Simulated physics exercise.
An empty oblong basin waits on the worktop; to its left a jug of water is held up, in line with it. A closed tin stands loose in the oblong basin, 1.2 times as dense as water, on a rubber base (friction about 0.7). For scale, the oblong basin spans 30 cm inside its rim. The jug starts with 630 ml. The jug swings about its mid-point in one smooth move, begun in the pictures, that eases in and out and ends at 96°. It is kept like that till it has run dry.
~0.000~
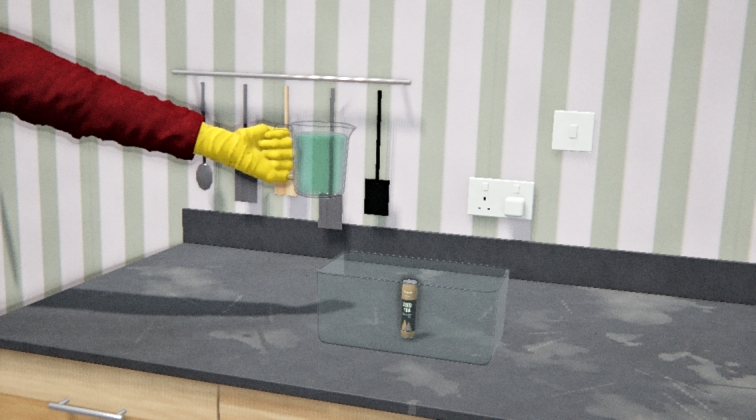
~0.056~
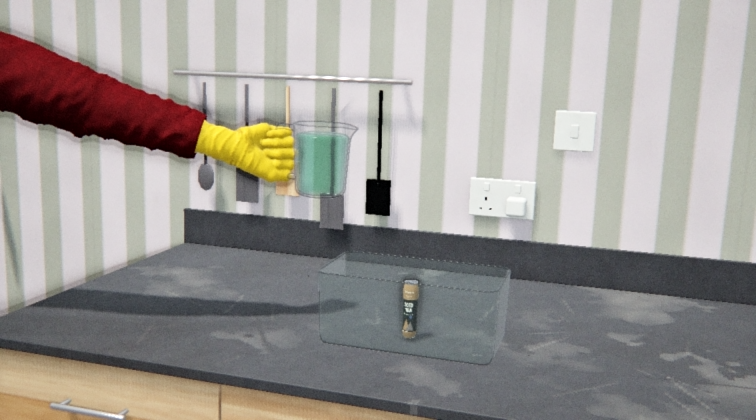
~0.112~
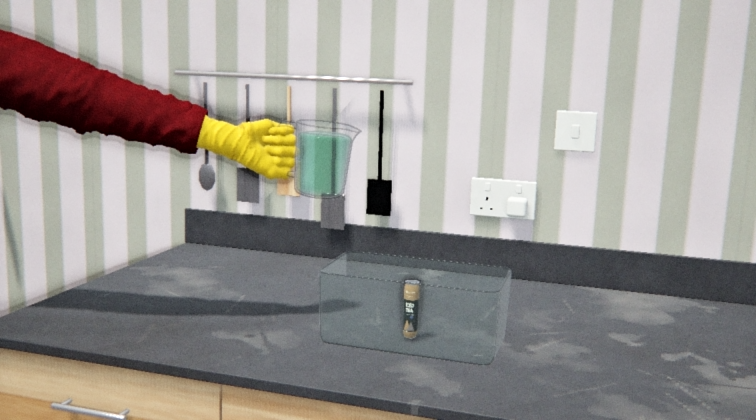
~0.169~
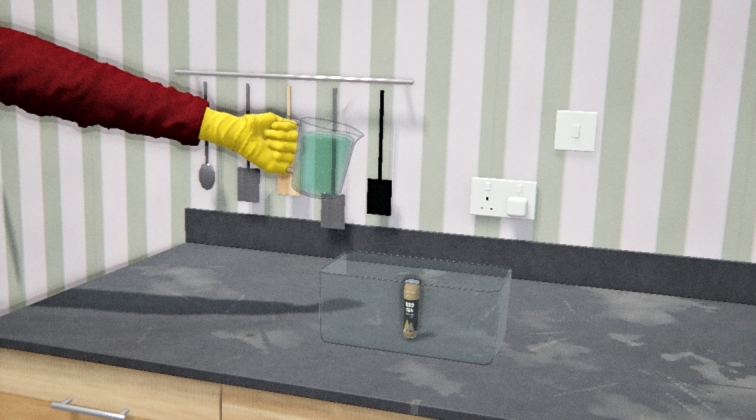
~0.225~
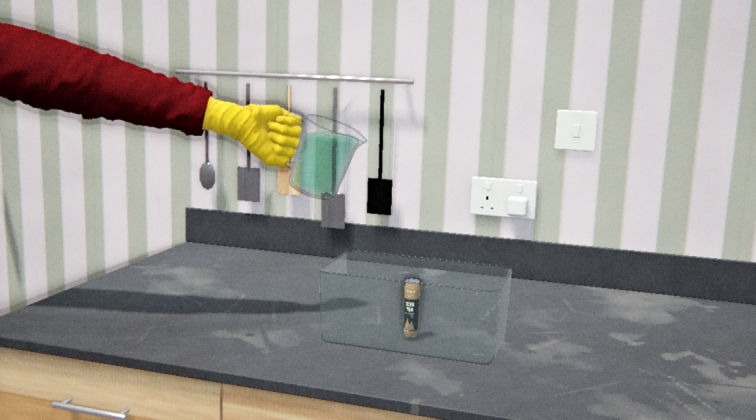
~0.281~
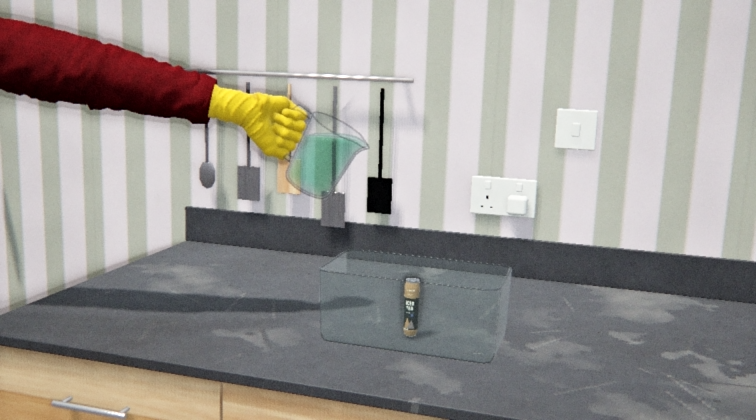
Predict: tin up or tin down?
It falls.
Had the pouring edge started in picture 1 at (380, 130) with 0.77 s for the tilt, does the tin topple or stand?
Then it stays up.
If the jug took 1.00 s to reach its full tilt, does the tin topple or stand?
The tin falls.
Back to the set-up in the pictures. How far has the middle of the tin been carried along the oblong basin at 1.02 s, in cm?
About 10 cm.
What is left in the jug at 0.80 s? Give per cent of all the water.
About 26 per cent.
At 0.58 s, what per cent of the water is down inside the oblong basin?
Near 8 in a hundred.
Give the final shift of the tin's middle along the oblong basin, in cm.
Some 10.5 cm.
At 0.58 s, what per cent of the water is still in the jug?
About 68 per cent.
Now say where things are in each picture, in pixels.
It leans 0°; its right rim is at (356, 127); the water meets the walls at (297, 133) and (348, 136); the oblong basin's rim runs from (331, 262) to (503, 281); the tin's top is at (410, 284), in the first picture.
It leans 1°; its right rim is at (358, 128); the water meets the walls at (299, 133) and (350, 137), in the second picture.
It leans 5°; its right rim is at (361, 131); the water meets the walls at (301, 132) and (352, 138), in the third picture.
It leans 11°; its right rim is at (364, 135); the water meets the walls at (304, 132) and (355, 139), in the fourth picture.
It leans 19°; its right rim is at (367, 141); the water meets the walls at (305, 135) and (361, 140), in the fifth picture.
It leans 28°; its right rim is at (369, 148); the water meets the walls at (302, 143) and (368, 144), in the sixth picture.
Then, 0.58 s in, the tilt is 82° and 68 per cent is still to pour; the tin stands where it began.
Then, 0.80 s in, the tilt is 96° and 26 per cent is still to pour; the tin leans 8°.
Then, 1.02 s in, the tilt is 96° and 7 per cent is still to pour; the tin lies on its side.
Then, 1.27 s in, the tilt is 96° and 2 per cent is still to pour; the tin lies on its side.
Finally, the tin lies on its side.
